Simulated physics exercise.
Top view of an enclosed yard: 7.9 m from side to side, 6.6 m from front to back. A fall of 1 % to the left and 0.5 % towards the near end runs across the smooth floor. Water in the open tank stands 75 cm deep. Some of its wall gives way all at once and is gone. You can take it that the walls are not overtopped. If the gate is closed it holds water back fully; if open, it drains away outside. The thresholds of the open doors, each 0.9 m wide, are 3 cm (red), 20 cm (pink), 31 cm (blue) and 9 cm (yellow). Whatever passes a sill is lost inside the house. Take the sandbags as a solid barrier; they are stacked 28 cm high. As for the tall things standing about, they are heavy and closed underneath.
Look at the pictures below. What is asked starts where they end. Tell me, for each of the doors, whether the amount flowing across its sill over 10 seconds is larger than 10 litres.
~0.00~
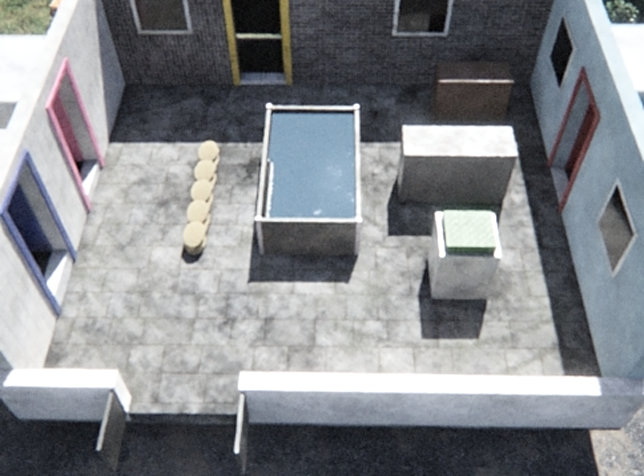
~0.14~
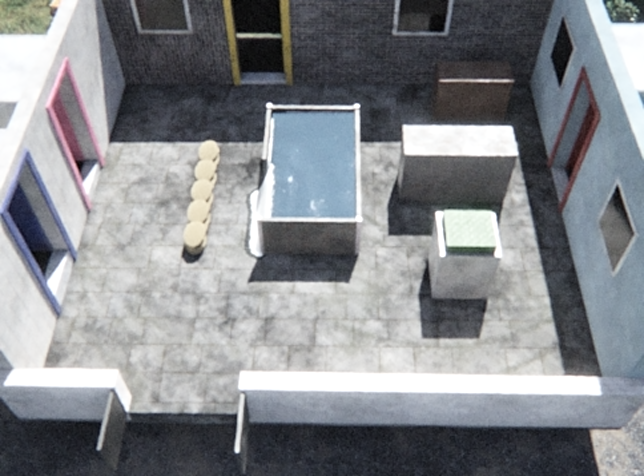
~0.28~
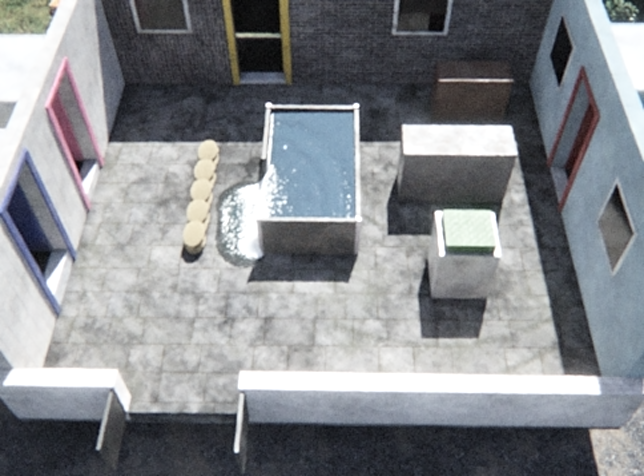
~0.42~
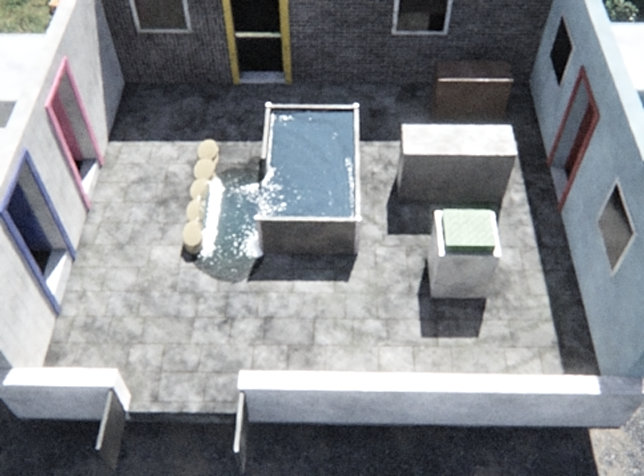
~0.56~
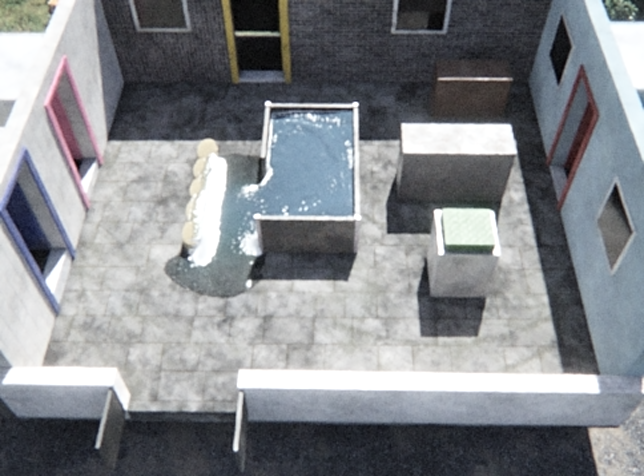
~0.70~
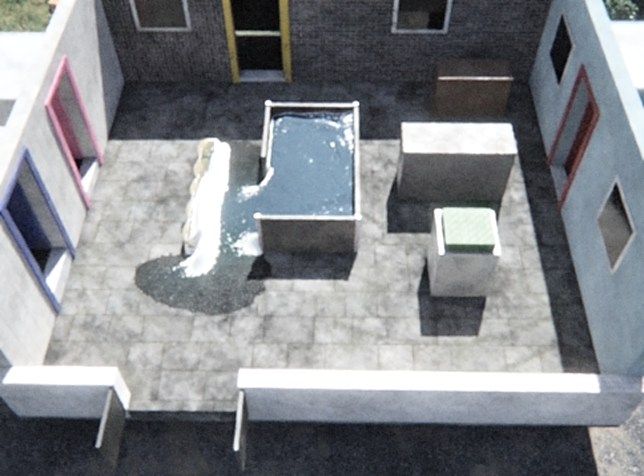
For 10 seconds: The red door, not larger; the pink door, not larger; the blue door, not larger; the yellow door, larger.
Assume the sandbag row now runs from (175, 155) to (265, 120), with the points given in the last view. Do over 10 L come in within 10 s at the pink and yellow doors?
Well, the pink one ends up more than allowed and the yellow one ends up within bounds.
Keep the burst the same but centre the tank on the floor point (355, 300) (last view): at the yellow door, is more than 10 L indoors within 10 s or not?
Then the yellow door stays within it.
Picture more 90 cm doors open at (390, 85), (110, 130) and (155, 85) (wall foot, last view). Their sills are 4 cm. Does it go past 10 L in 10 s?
Note, doorways in listed order: Stays short, goes beyond, goes beyond.
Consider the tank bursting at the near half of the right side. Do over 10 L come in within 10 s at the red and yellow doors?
So red ends up past the limit and yellow ends up short of it.
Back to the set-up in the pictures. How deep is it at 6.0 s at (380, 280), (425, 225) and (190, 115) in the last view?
Around 0 cm, 0 cm and 3 cm, in the order given.
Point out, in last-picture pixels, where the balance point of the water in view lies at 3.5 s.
Close to (227, 216) in the last picture.
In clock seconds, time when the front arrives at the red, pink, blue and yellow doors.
Doors: Red 8.5 s / pink 1.6 s / blue 1.6 s / yellow 1.4 s.
After 1.4 s water covers 30 % of the floor and is deepest (51 cm) near (213, 230); red door not reached, pink door not reached, blue door not reached, yellow door 2 cm at the sill, 0 L in.
After 2.2 s water covers 45 % of the floor and is deepest (41 cm) near (215, 222); red door not reached, pink door 13 cm at the sill, 0 L in, blue door 16 cm at the sill, 0 L in, yellow door 17 cm at the sill, 13 L in.
After 3.5 s water covers 45 % of the floor and is deepest (26 cm) near (215, 222); red door not reached, pink door 6 cm at the sill, 0 L in, blue door 13 cm at the sill, 0 L in, yellow door 20 cm at the sill, 77 L in.
After 6.0 s water covers 65 % of the floor and is deepest (16 cm) near (213, 230); red door not reached, pink door 7 cm at the sill, 0 L in, blue door 7 cm at the sill, 0 L in, yellow door 10 cm at the sill, 138 L in.
After 10.0 s water covers 70 % of the floor and is deepest (10 cm) near (124, 85); red door 2 cm at the sill, 0 L in, pink door 9 cm at the sill, 0 L in, blue door 7 cm at the sill, 0 L in, yellow door 7 cm at the sill, 142 L in.
